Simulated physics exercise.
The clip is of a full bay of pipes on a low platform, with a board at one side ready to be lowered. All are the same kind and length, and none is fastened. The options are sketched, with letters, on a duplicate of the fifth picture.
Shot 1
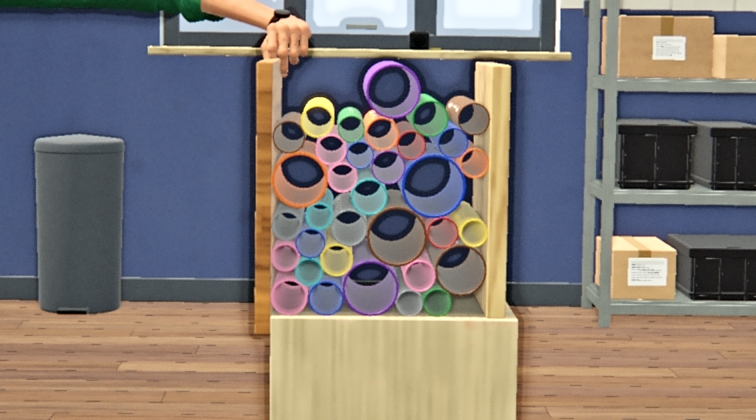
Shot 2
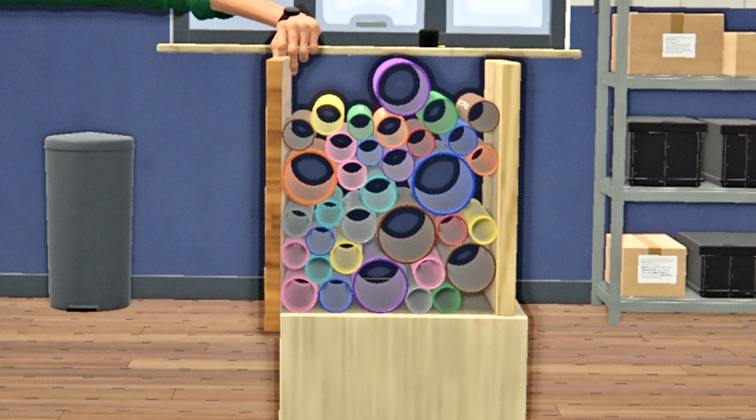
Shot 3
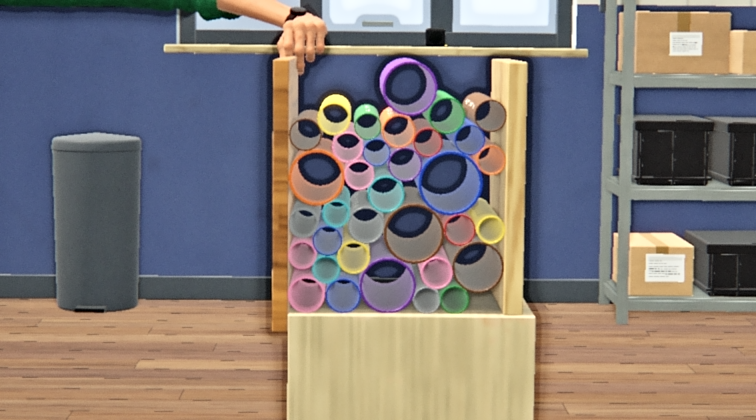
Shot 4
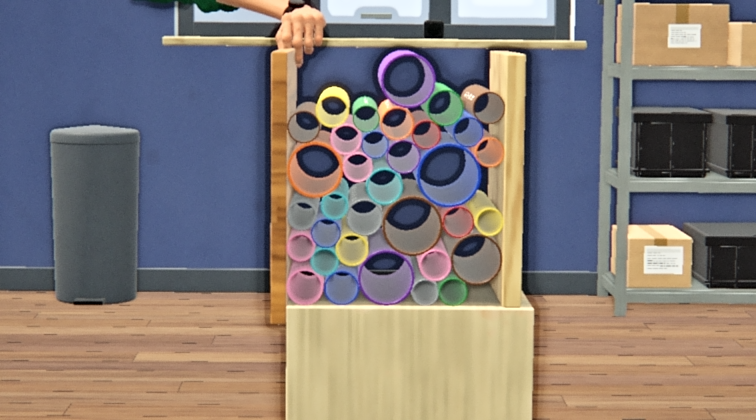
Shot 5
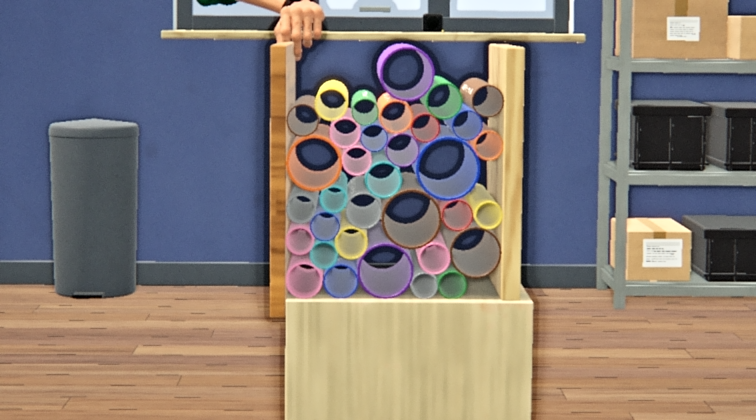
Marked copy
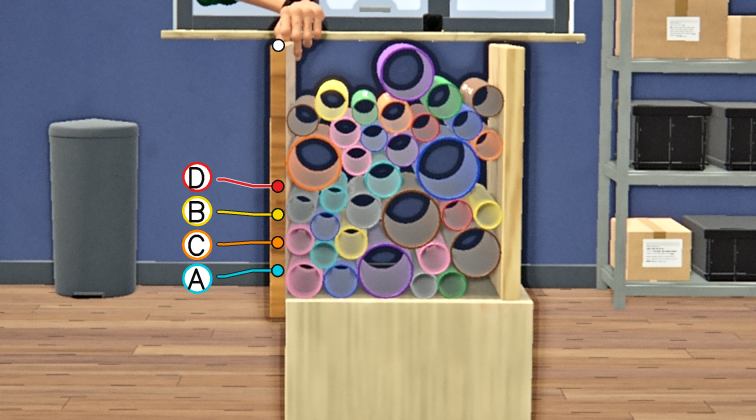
A hand resting on the left side board of a full bay of colourful pipes, nothing moving but the slightly drifting view.
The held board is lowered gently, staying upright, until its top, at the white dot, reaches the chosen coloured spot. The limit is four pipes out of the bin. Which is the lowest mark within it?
Mark D is as low as it can go.
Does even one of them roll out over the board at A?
At A: Yes.
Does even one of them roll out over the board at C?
Yes.
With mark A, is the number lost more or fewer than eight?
It loses more than eight.
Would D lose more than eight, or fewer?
Fewer than eight.
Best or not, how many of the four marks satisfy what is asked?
The number is one.
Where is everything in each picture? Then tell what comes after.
The first frame shows a brown pipe (461, 270); a brown pipe (397, 236); a turquoise pipe (319, 217).
The second frame shows a turquoise pipe (329, 214); a pink pipe (352, 175).
The third frame shows a red pipe (428, 143); a green pipe (447, 115).
The fourth frame shows side board (284, 177); a pink pipe (305, 287).
The fifth frame shows a brown pipe (476, 252); a brown pipe (412, 219); a turquoise pipe (334, 200).
On the marked copy, A at (278, 271); B at (278, 215); C at (278, 243); D at (278, 187); the white dot at (278, 45).
With D. Early on, top of the board (286, 107).
Further on, top of the board (286, 178).
At the end, top of the board (286, 186), two out over the board.
As for the rest, A more than four out over the board; B more than four out over the board; C more than four out over the board.
